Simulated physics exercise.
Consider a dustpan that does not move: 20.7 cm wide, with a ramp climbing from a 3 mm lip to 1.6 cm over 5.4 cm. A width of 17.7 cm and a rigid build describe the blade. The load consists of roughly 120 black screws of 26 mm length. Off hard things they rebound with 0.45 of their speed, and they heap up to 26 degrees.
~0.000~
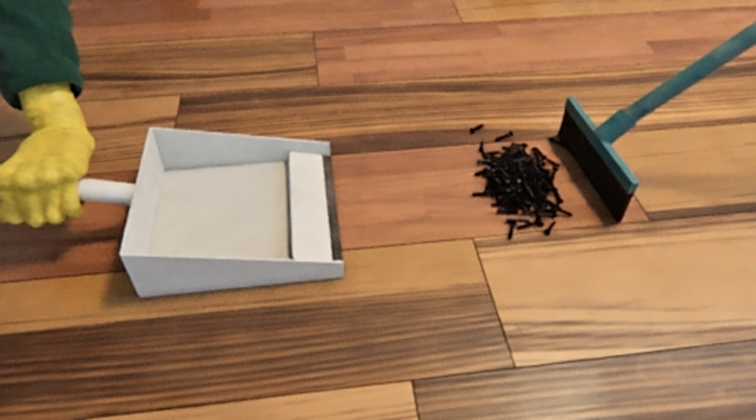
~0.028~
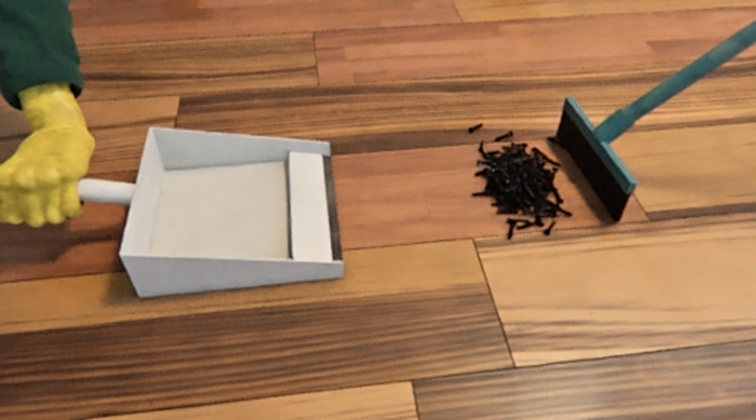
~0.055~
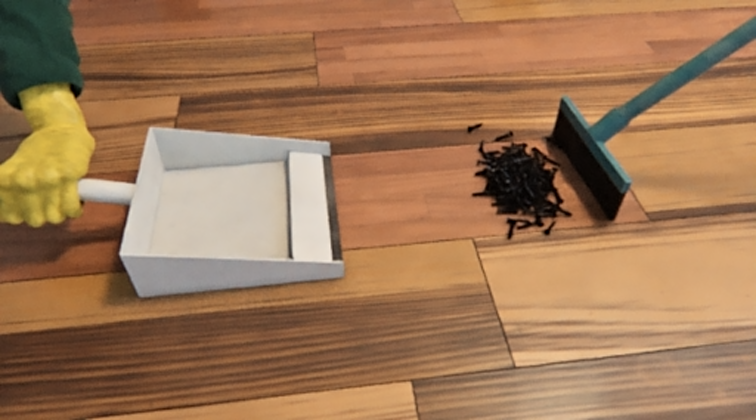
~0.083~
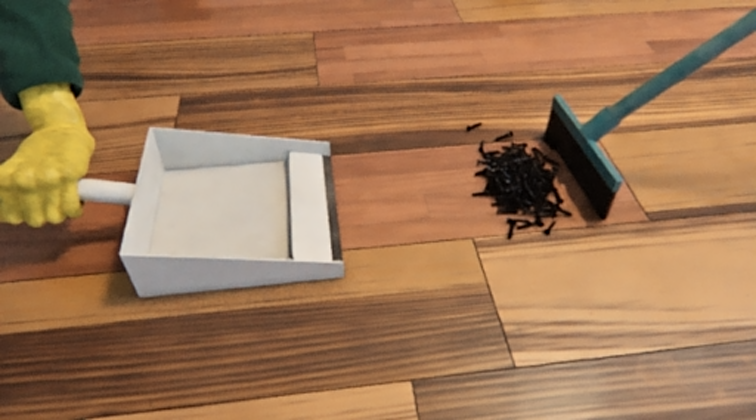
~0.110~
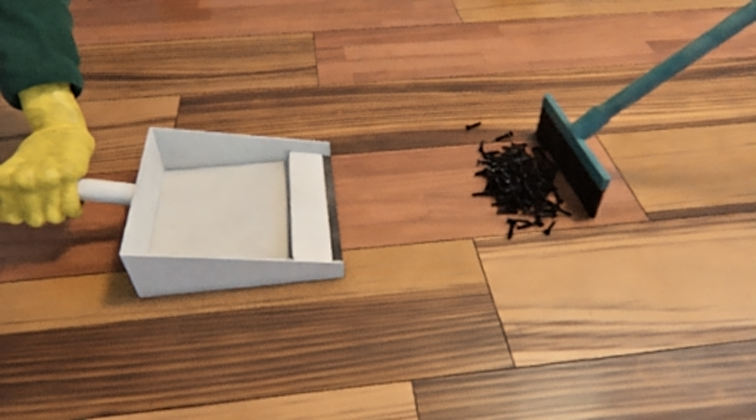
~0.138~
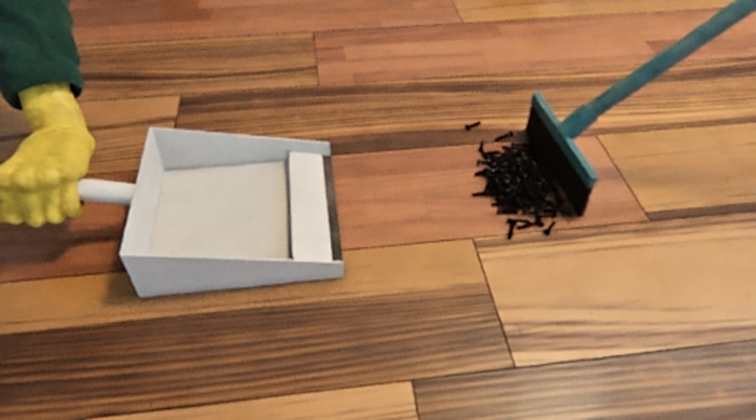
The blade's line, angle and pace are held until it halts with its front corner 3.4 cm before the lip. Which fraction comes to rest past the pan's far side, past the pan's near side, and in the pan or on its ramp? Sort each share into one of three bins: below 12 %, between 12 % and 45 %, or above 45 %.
Far side: Between 12 % and 45 %; near side: Below 12 %; pan: Below 12 %.
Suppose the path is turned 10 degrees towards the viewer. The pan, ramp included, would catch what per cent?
My guess is some 10 percent.
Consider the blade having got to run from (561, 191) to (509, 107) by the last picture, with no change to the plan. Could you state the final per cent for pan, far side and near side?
Per cent by place - pan 35, far side 10, near side 5.
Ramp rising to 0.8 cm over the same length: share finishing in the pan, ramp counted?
It would be roughly 0 percent.
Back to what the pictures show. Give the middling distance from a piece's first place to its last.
That distance is close to 22 cm.
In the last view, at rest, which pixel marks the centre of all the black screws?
When it all comes to rest, the middle is near (354, 175).
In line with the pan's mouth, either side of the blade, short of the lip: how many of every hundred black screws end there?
Share there: Around 70 percent.
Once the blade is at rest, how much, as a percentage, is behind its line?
I'd put it near 35 in a hundred.
Then, at 0.39 s, middle of the blade 17 cm from the lip; 0 % over the lip, far side 10 %, near side 0 %.
Then, at 0.56 s, middle of the blade 9 cm from the lip; 0 % over the lip, far side 25 %, near side 0 %.
Then, at 0.85 s, middle of the blade 4 cm from the lip; 0 % over the lip, far side 30 %, near side 0 %.
In the end, at 1.7 s, far side 30 %, near side 0 %, pan 0 %, in front of the lip or behind the blade 70 %.
